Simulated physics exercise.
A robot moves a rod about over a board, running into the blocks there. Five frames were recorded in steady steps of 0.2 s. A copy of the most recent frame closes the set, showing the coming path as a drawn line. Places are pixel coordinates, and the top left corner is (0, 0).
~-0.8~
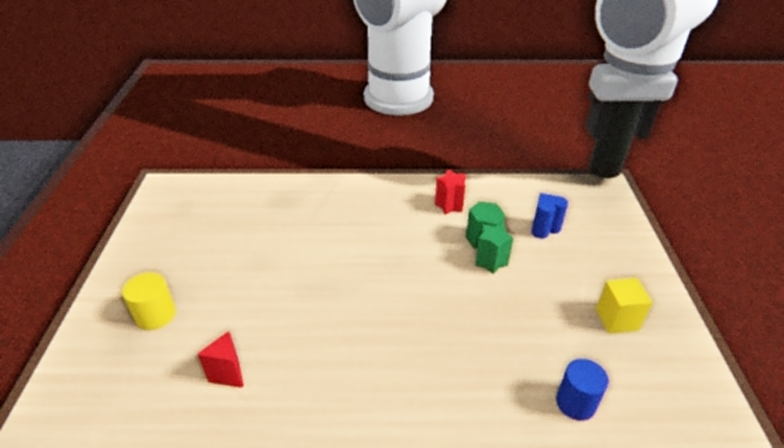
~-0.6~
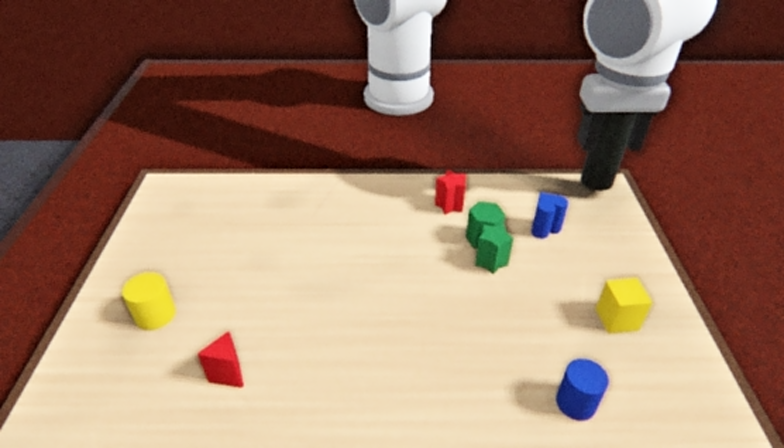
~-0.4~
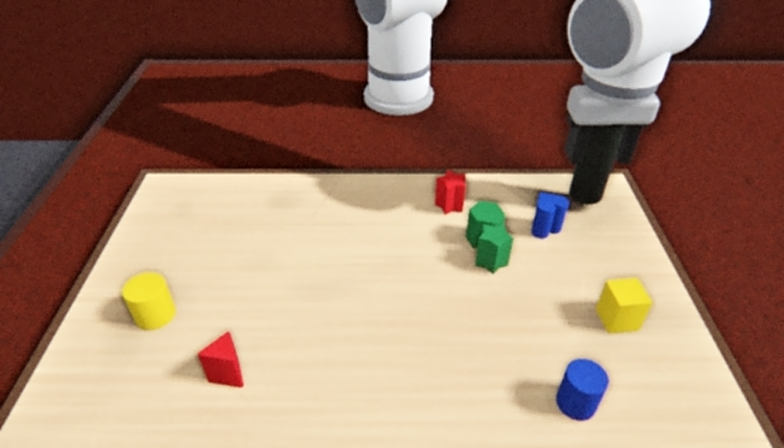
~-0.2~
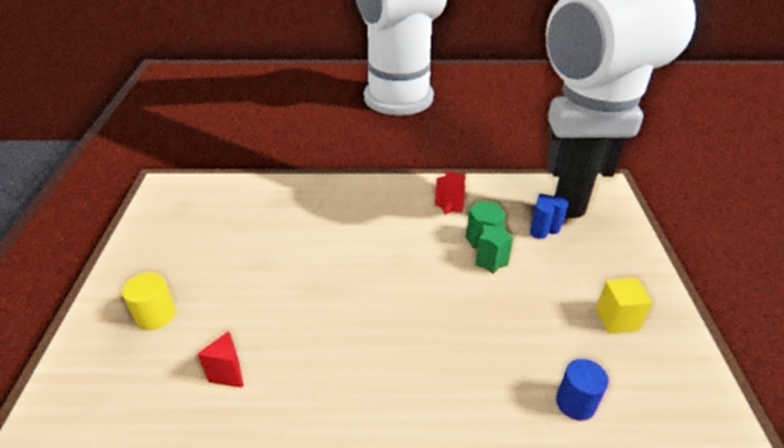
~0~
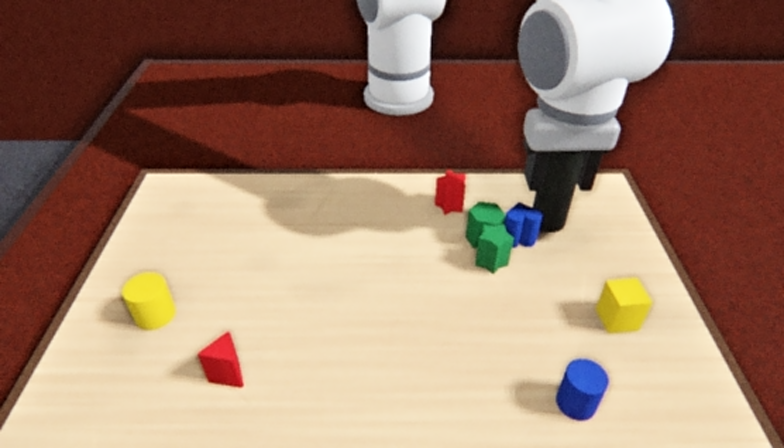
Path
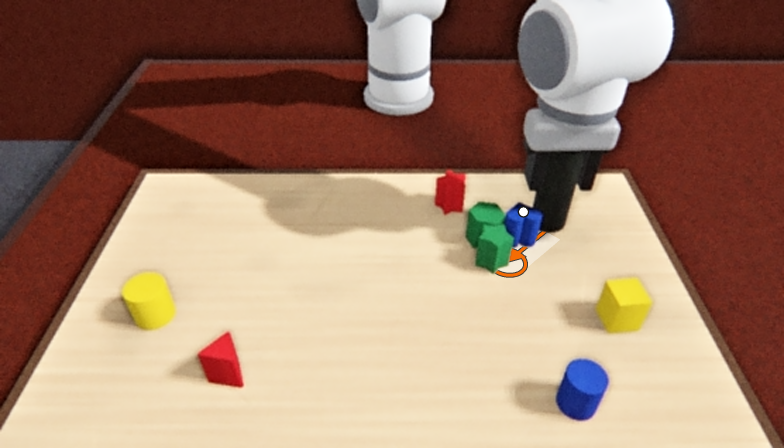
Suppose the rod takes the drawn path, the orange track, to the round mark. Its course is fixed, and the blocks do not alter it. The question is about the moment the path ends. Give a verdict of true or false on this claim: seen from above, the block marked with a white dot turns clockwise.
True - the claim holds.
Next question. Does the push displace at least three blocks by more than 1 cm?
Final answer: Yes.
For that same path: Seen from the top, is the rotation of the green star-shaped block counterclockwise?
Answer: Yes.
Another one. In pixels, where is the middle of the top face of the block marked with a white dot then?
Top centre: (479, 230).
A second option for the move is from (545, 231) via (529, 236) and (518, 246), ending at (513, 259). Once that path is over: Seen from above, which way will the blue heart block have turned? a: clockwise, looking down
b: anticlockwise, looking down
Letter a.
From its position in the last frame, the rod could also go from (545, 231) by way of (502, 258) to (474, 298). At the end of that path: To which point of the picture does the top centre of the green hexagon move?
The answer is (459, 209).
Drawn move, from (545, 231) directly to (507, 262); the dot is on the blue heart block.
On the path given first. Halfway along, rod (528, 237); green hexagon (468, 209), turned 25° clockwise; green star-shaped block (488, 238), turned 30° anticlockwise; blue heart block (501, 222), turned 35° clockwise.
At the end, rod (509, 252); green hexagon (464, 209), turned 35° clockwise; green star-shaped block (469, 248), turned 30° anticlockwise; blue heart block (479, 230), turned 60° clockwise.
